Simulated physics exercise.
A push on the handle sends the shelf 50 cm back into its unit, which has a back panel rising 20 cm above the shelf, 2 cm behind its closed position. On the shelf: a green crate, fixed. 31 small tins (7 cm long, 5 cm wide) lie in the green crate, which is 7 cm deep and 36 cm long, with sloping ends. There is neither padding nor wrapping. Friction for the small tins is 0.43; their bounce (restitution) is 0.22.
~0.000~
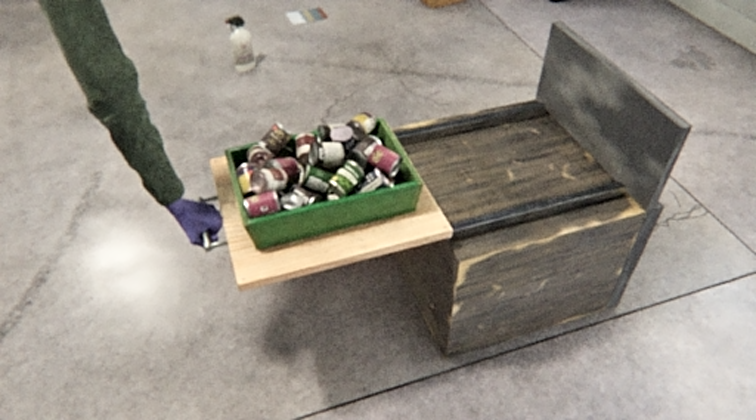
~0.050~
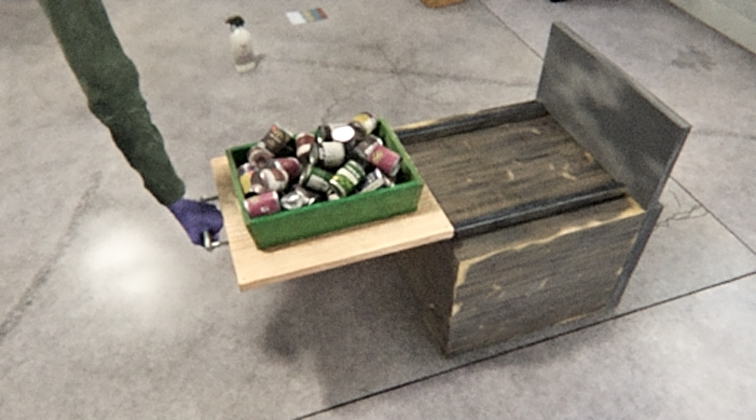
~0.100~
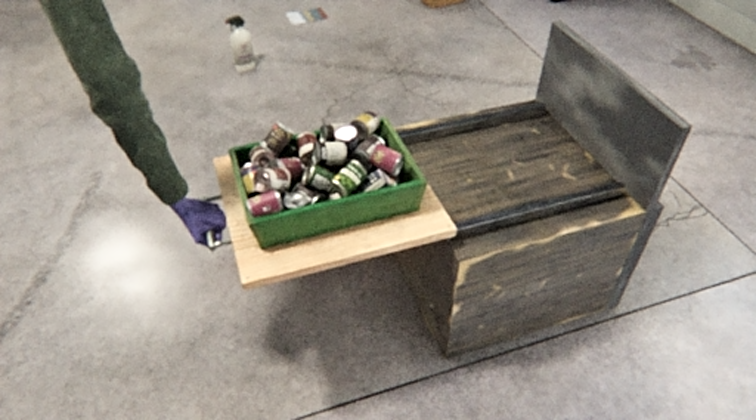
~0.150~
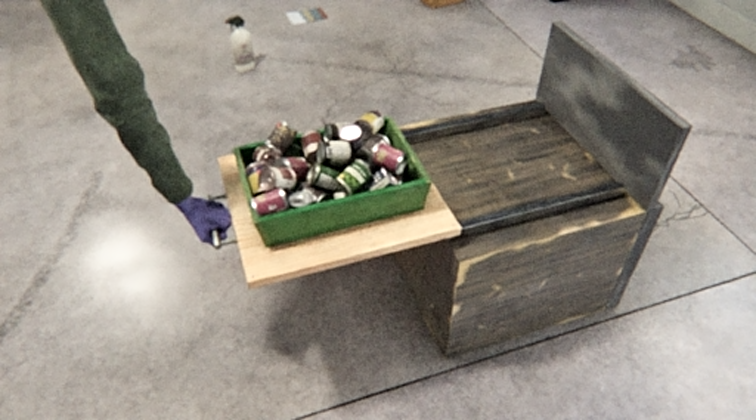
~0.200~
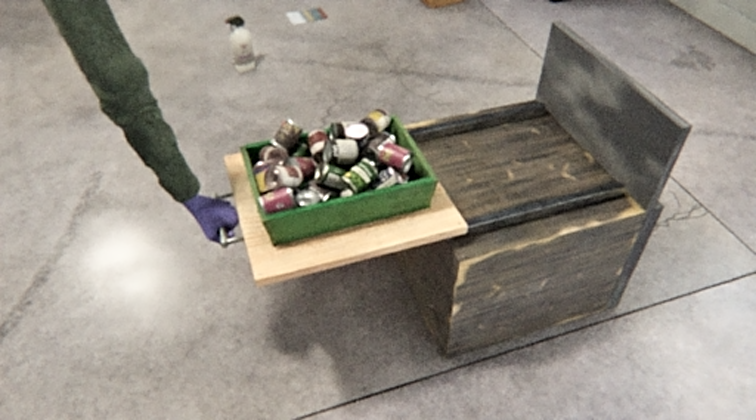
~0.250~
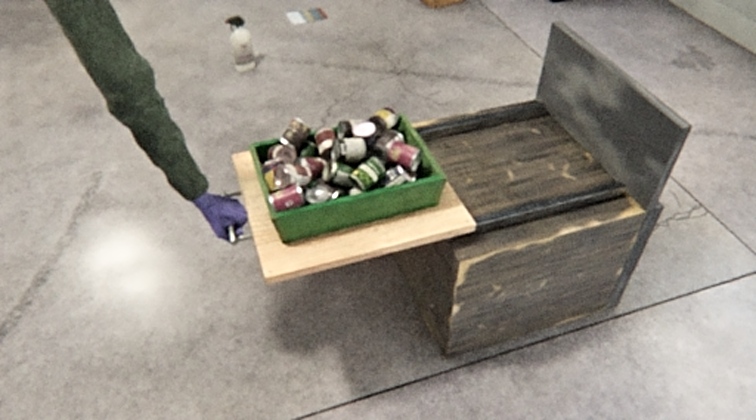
A purple-gloved hand slowly pushing a wooden shelf holding a green crate of small tins a little rightward into a dark unit.
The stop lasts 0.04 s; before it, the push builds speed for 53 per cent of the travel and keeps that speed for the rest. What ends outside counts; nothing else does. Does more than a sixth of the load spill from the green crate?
No.
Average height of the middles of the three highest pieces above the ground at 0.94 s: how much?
On average roughly 60 centimetres up.
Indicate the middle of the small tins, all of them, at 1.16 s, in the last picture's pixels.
They're centred near (516, 132).
After 0.74 s, the shelf hits its stop.
After 0.82 s, green crate 31 in, 0 out.
After 0.94 s, green crate 31 in, 0 out.
After 1.16 s, green crate 31 in, 0 out.
Final count (at 1.60 s), green crate 31 in, 0 out. Asked share, 0 of 31, 0 per cent.
